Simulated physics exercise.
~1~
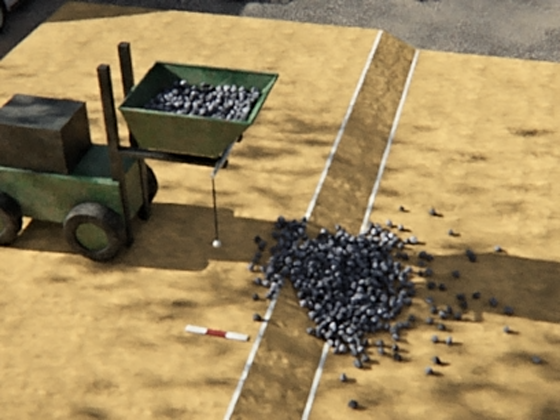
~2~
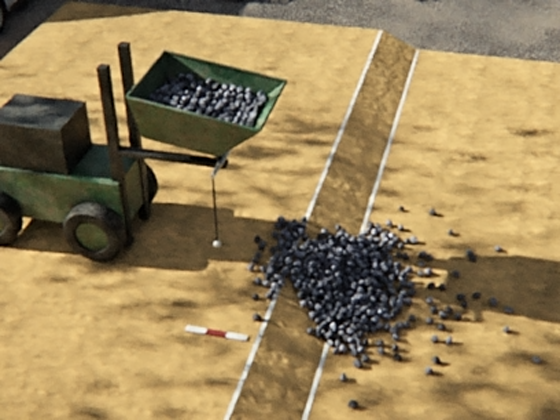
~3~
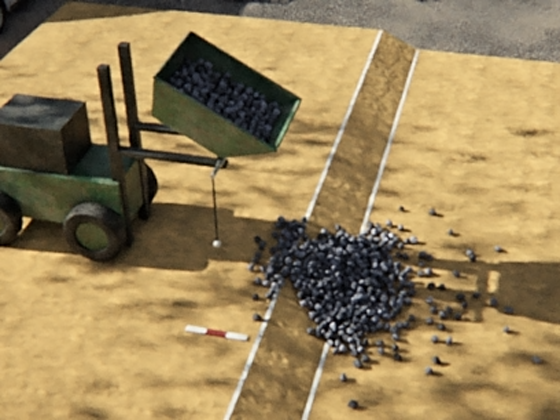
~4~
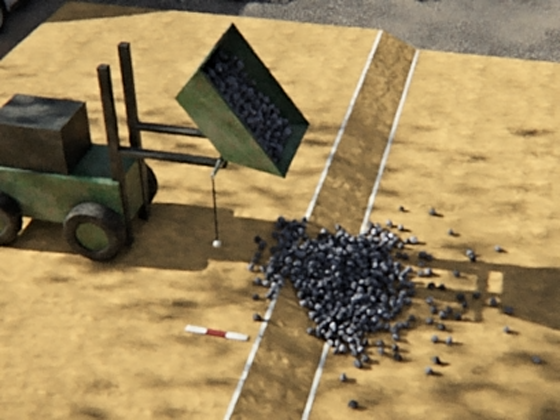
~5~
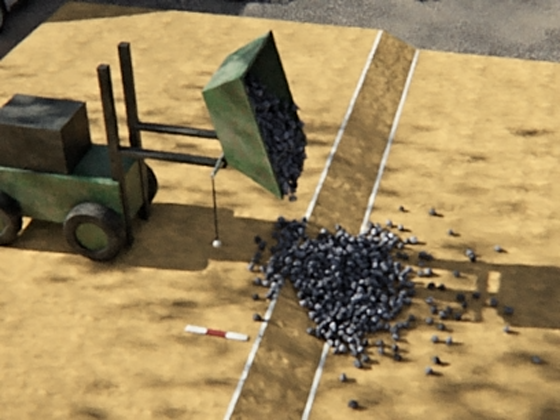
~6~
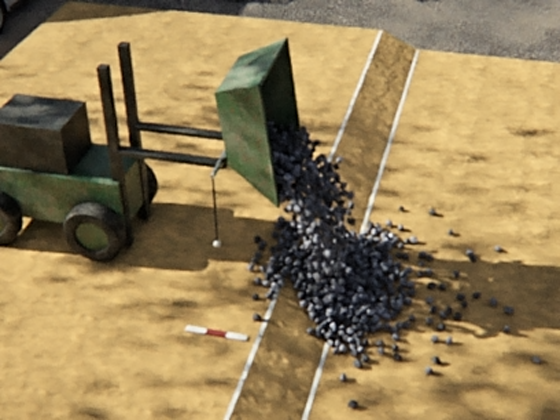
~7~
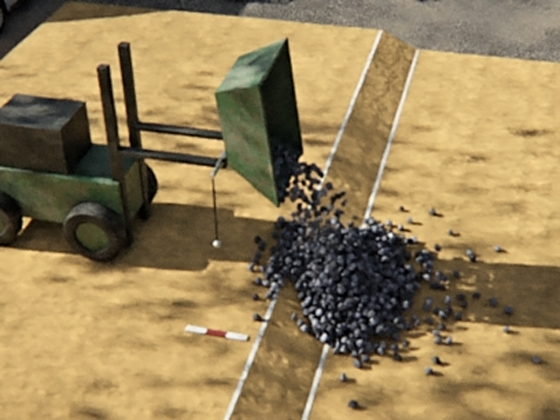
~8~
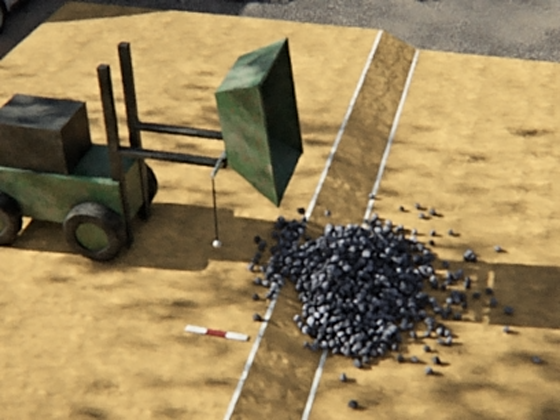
On sandy ground, a green forklift tips its skip and empties dark rocks onto a pile.
